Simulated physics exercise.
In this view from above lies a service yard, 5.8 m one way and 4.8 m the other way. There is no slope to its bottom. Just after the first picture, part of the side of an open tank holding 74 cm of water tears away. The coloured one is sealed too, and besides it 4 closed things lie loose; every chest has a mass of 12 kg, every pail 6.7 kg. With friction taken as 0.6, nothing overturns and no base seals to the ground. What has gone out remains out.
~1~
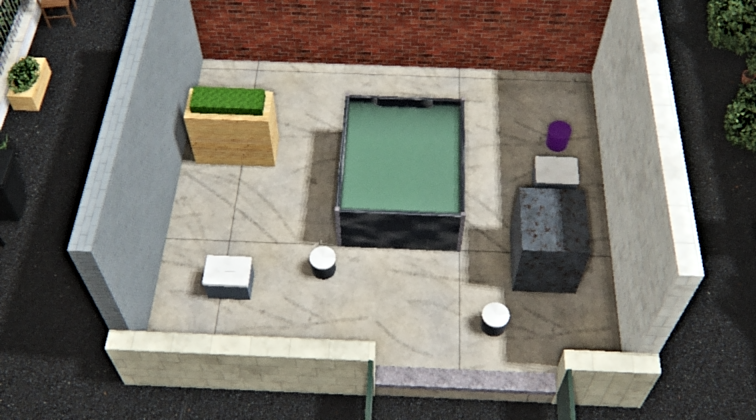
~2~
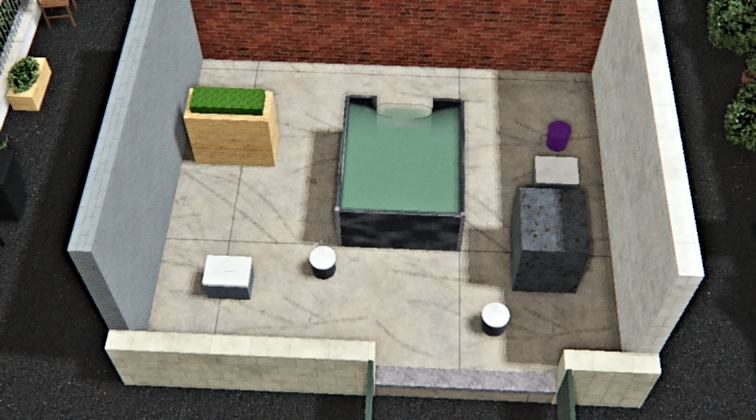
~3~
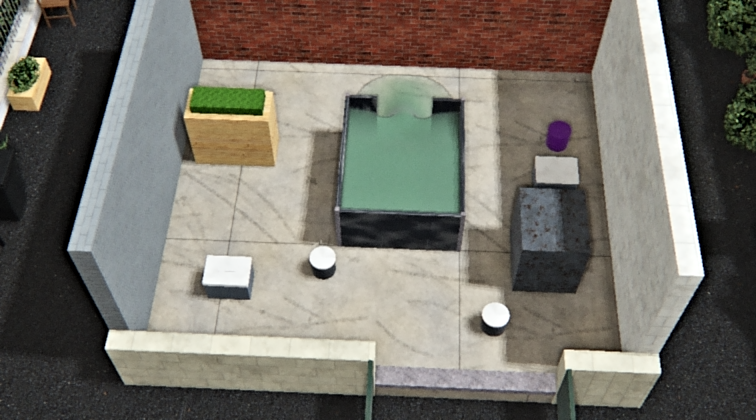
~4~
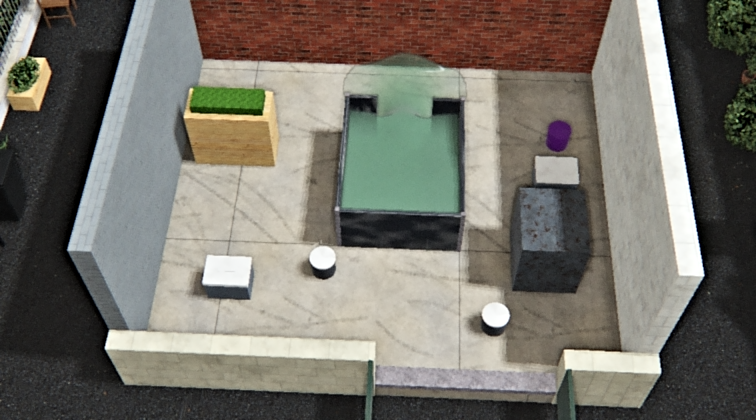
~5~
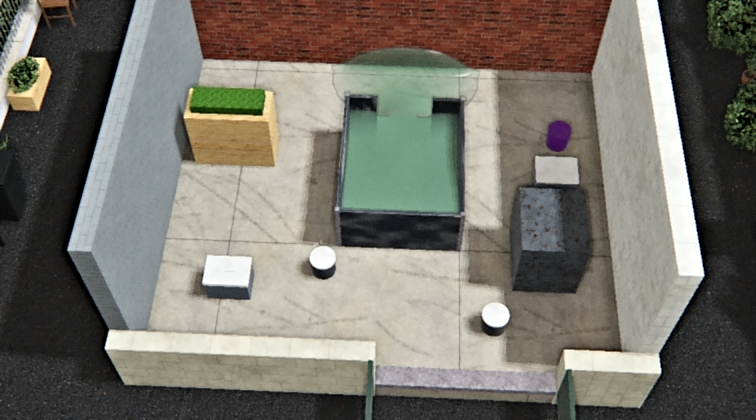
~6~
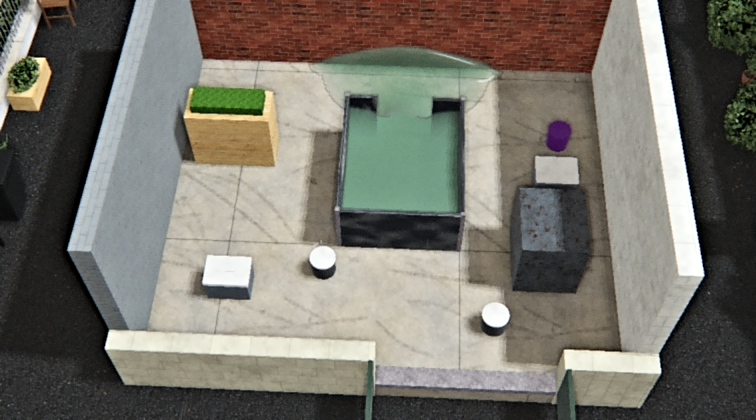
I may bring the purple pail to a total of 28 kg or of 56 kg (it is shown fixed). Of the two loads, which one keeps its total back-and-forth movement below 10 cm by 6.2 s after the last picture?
The smaller one.
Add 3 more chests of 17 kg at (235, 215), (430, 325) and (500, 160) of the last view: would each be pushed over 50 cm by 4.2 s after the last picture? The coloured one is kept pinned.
In order: Not as far, then not as far, then not as far.
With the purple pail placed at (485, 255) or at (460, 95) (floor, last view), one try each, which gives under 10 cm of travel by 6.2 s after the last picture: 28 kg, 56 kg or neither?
Taking the two tries in order, even the light one works and only the heavy one works.
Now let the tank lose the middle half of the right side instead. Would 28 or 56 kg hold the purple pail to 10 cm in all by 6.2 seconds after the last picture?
Then I'd expect only the heavy mass to do.
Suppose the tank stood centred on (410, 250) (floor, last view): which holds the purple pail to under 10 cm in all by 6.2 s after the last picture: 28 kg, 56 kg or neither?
In that case the lighter mass suffices.
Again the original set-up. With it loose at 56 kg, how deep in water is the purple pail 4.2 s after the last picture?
About 9 cm.
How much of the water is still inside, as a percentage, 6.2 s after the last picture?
98 %.
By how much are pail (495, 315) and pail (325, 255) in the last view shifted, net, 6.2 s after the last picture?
So the first is off by 5 centimetres, the second by 0 centimetres.
Then, 0.6 s after the last picture the purple pail would be 0 cm from its start with 28 kg and 0 cm from its start with 56 kg; 0 cm of water round it then.
Then, 2.3 s after the last picture the purple pail would be 0 cm from its start with 28 kg and 0 cm from its start with 56 kg; 12 cm of water round it then.
Then, 4.2 s after the last picture the purple pail would be 0 cm from its start with 28 kg and 0 cm from its start with 56 kg; 9 cm of water round it then.
Then, 6.2 s after the last picture the purple pail would be 0 cm from its start with 28 kg and 0 cm from its start with 56 kg; 8 cm of water round it then.
